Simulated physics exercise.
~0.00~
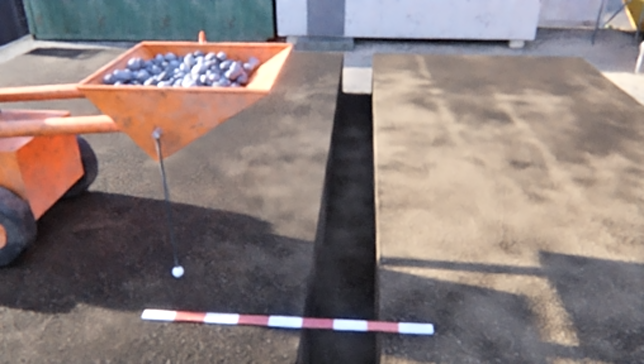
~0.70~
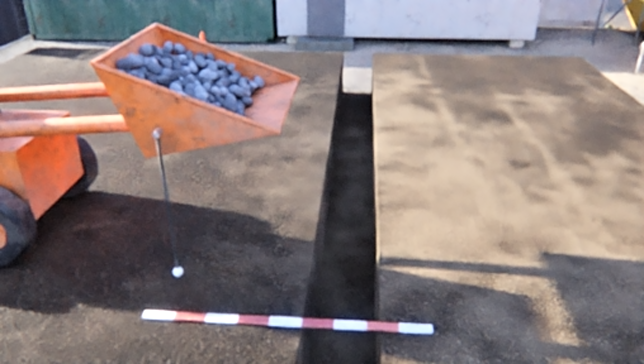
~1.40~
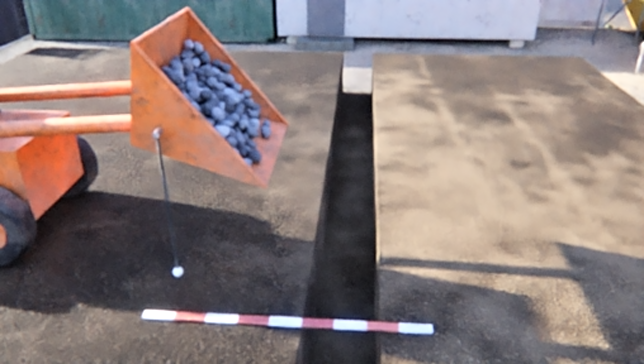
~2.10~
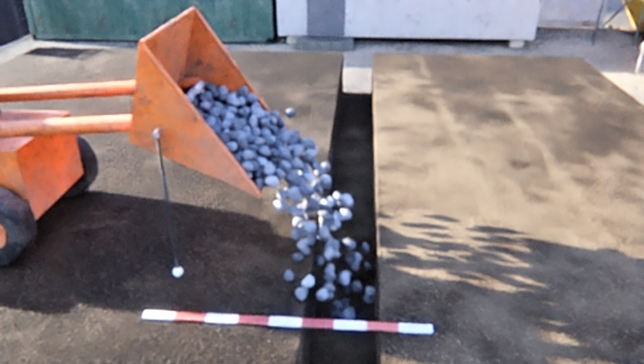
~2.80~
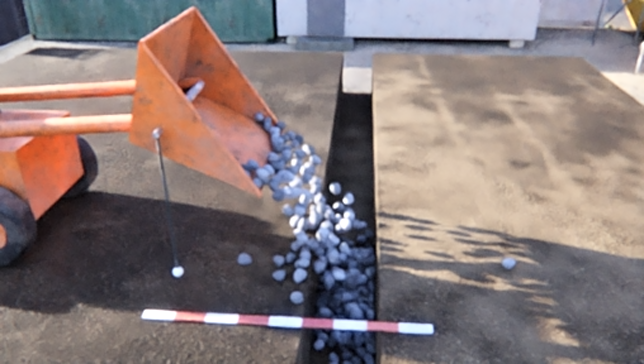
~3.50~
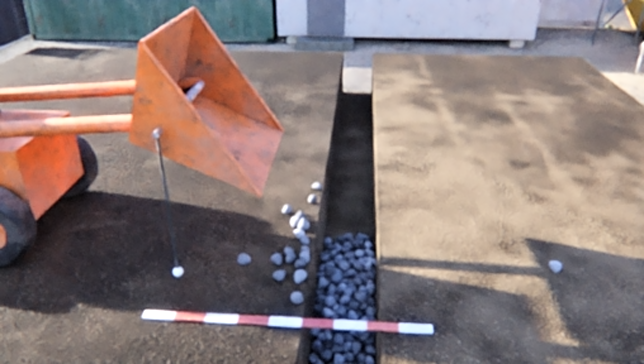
An orange loader bucket tips forward and empties grey stones, most landing in the trench.
